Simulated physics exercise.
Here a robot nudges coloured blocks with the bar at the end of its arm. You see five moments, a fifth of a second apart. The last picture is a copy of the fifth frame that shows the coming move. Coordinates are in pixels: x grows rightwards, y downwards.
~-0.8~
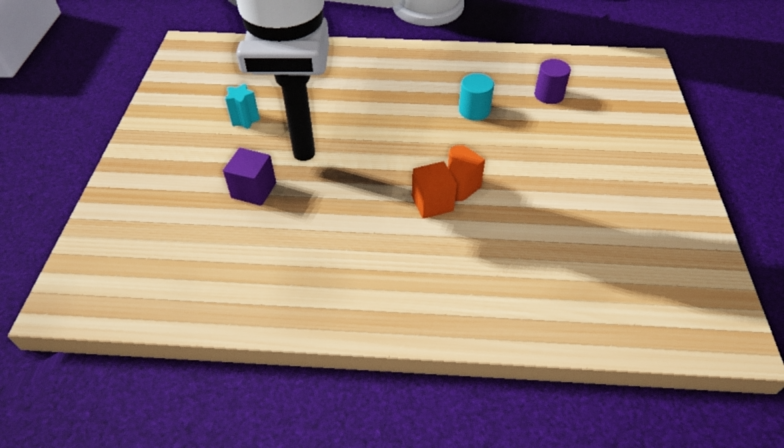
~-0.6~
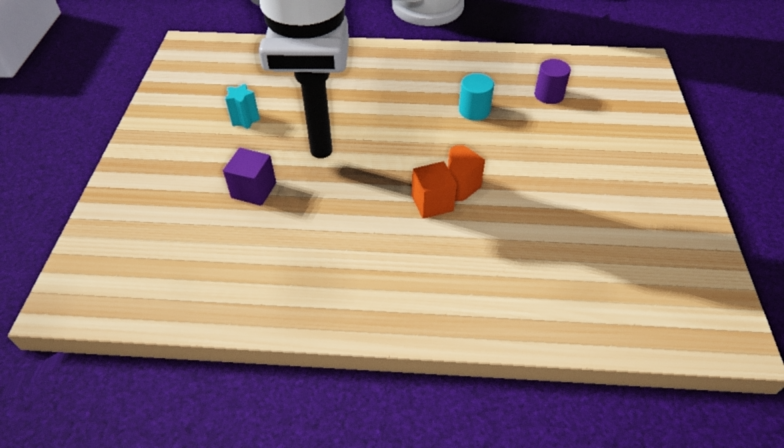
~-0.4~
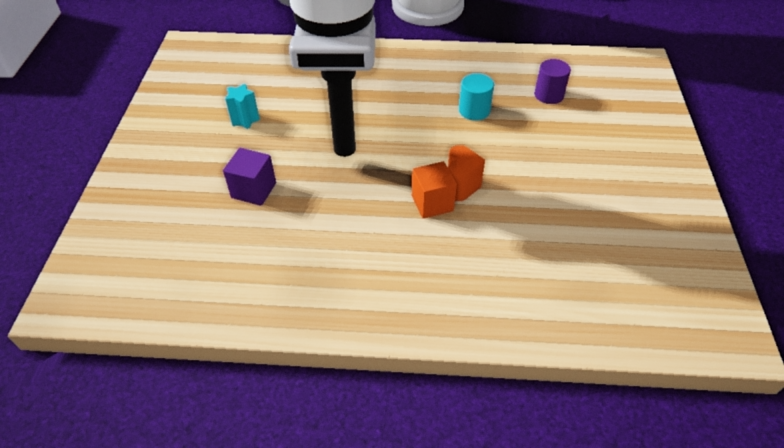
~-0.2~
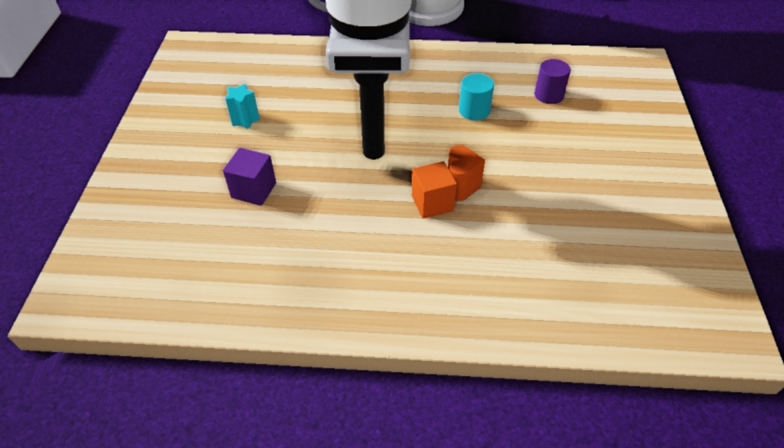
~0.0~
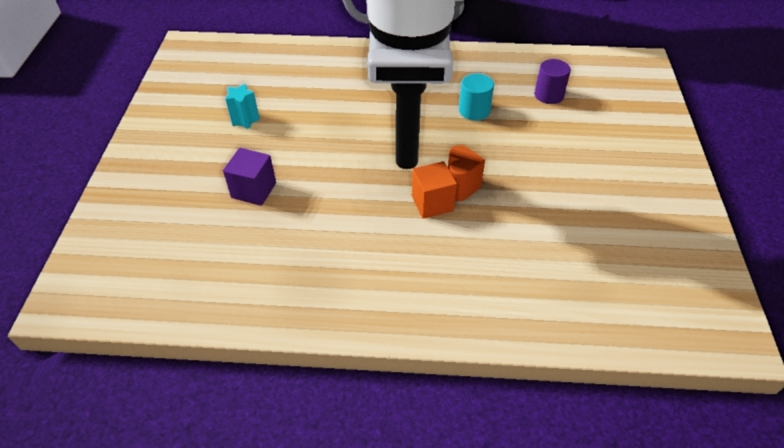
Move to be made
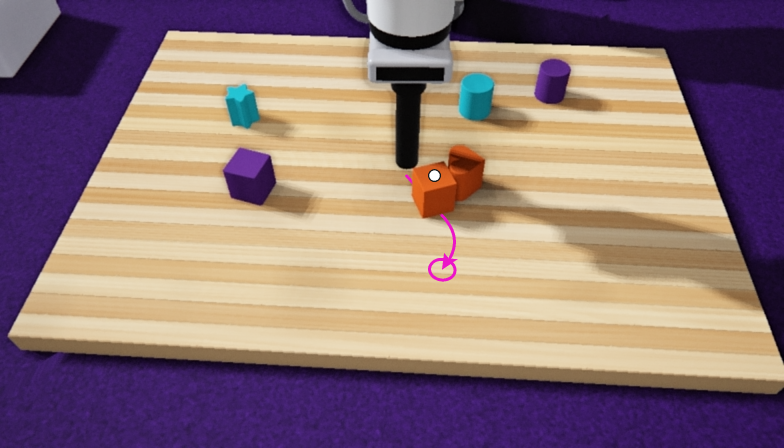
Black bar on a robot arm sliding right across a striped wooden board towards two touching orange blocks, all the blocks staying still.
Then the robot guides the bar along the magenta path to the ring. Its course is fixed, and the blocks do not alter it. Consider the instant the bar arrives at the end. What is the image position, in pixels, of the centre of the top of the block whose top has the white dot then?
About (489, 224).
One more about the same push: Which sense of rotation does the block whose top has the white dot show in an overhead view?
It goes round opposite to clock hands.
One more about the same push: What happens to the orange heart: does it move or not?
In the end it has not been moved.
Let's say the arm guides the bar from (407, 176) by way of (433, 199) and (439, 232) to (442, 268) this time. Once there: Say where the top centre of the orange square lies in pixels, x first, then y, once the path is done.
Its top face will be centred at roughly (477, 240).
Drawn move, from (407, 176) by way of (431, 203) and (453, 234) to (442, 270); the dot is on the orange square.
What follows on the original path. One third of the way, bar (432, 190); orange square (454, 193), turned 20° anticlockwise.
Two thirds of the way, bar (455, 221); orange square (485, 220), turned 50° anticlockwise.
At the end, bar (444, 257); orange square (489, 224), turned 60° anticlockwise; orange heart still.
